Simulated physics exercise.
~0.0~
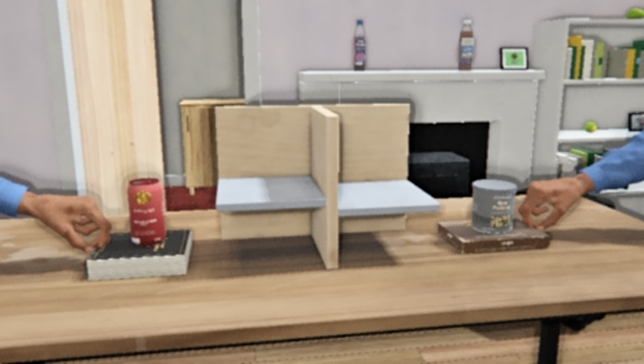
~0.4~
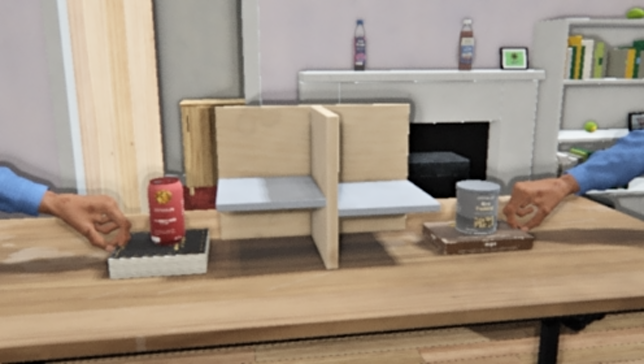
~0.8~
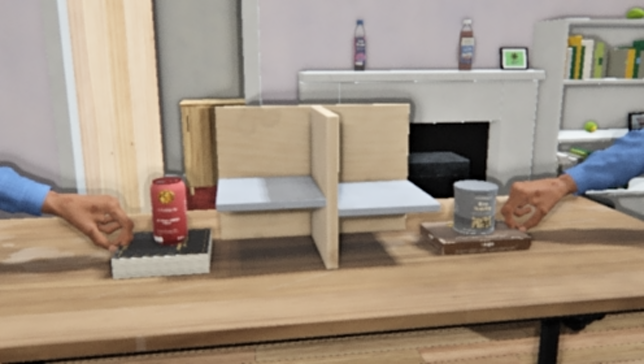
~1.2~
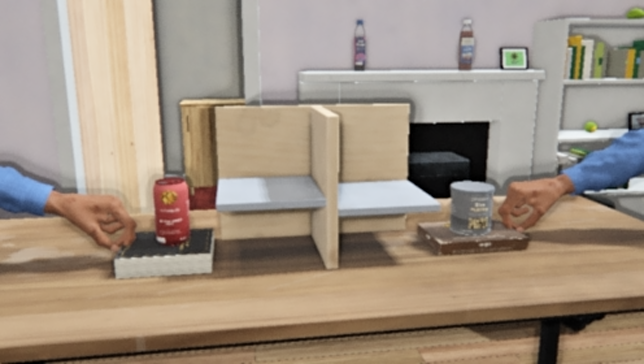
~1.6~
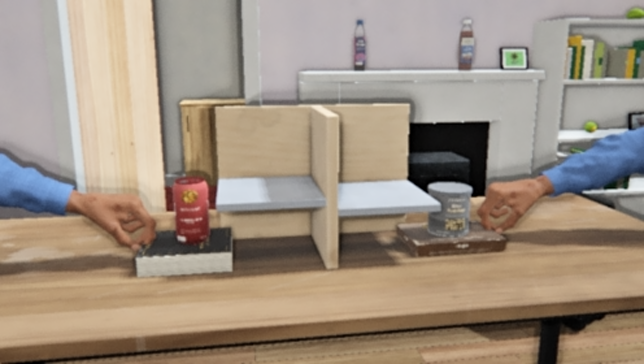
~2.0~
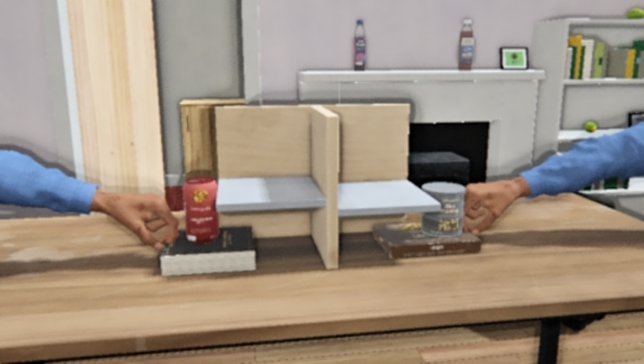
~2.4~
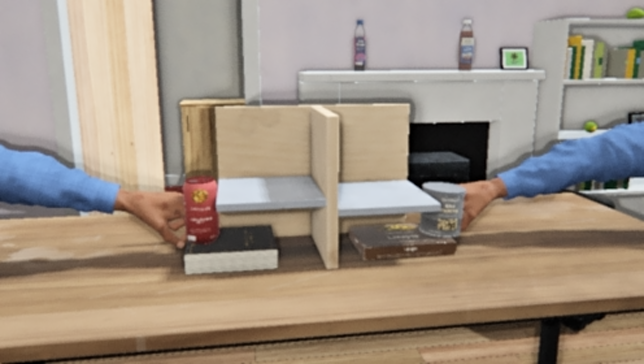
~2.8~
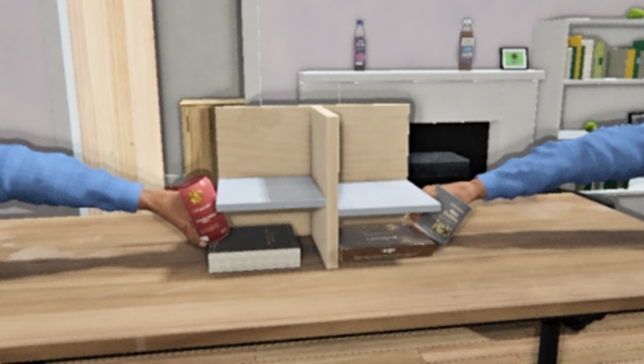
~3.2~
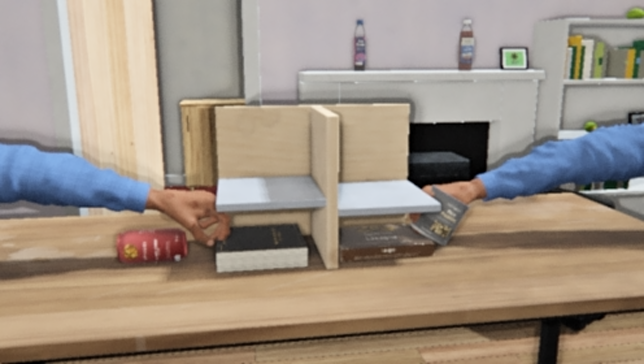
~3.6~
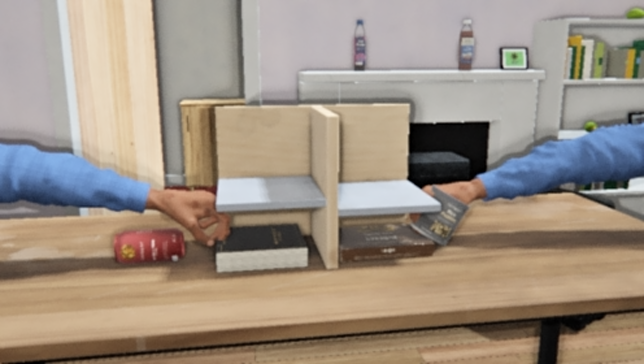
A wooden table in a room with a fireplace and bookshelves is seen from the front, with a low divided shelf unit at its centre. On the left, a hand pushes a black book carrying an upright red can, while on the right another hand pushes a flat brown packet carrying a grey tin. Both loads slide inward until the can and the tin meet the shelf edges and stay back as their bases continue underneath. Both then tip outward. The red can falls onto its side on the table at left, and the grey tin ends leaning beside the right hand.
